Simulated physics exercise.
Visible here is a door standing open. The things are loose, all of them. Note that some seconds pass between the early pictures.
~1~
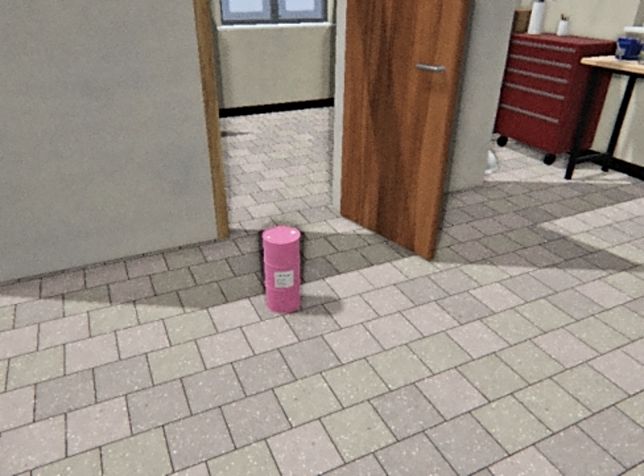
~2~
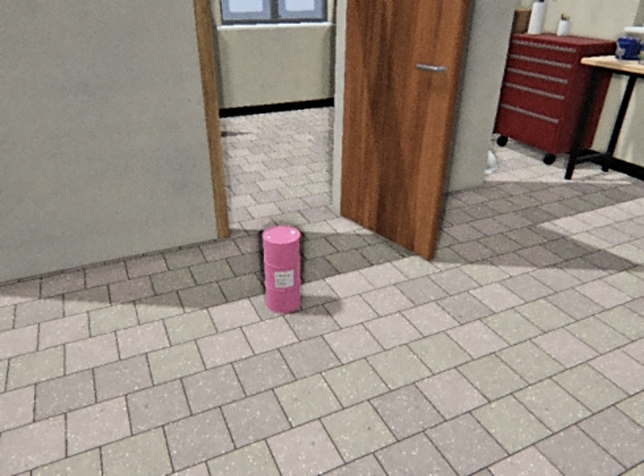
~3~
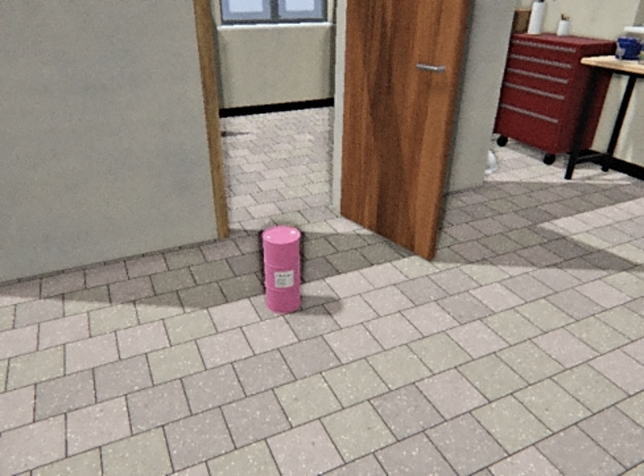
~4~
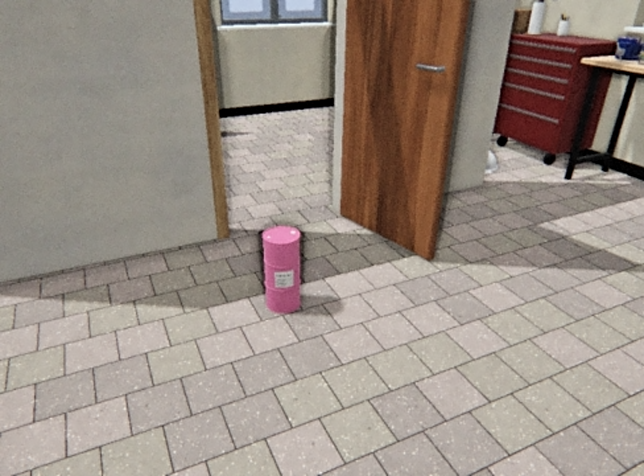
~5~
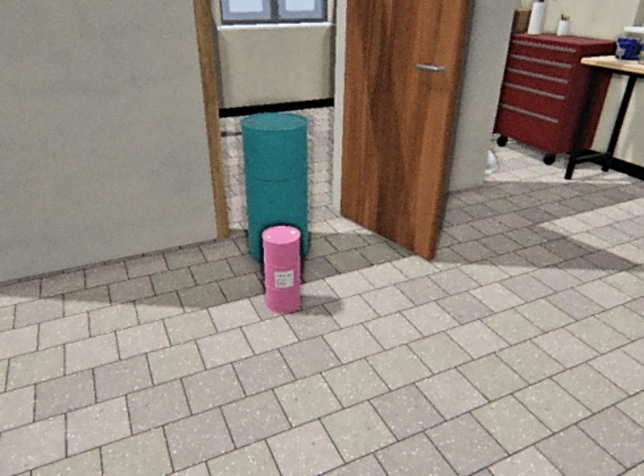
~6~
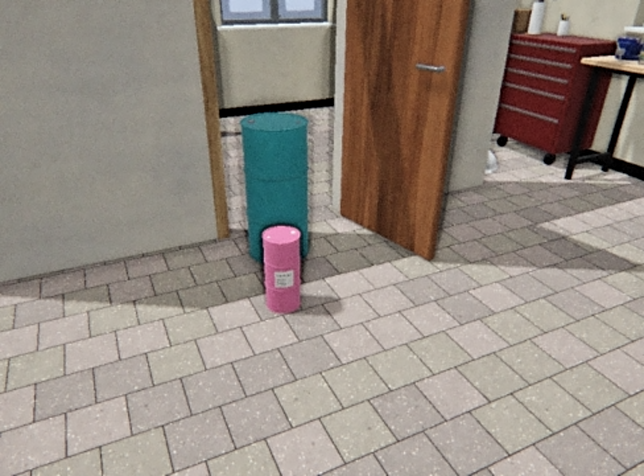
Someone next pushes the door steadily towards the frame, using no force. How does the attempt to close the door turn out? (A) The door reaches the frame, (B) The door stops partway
The door stops partway.
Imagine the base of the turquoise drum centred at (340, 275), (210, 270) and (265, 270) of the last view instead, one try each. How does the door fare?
First try: It gets caught partway; second try: It swings home; third try: It gets caught partway.
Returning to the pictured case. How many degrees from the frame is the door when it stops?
It comes to about 45°.
Then, 0.50 s after the last picture, door at 89°.
Then, 0.80 s after the last picture, door at 68°.
Then, 1.00 s after the last picture, door at 53°.
At rest, door at 44°; both in place. Seen from the same camera at the end, turquoise drum near (276, 190).
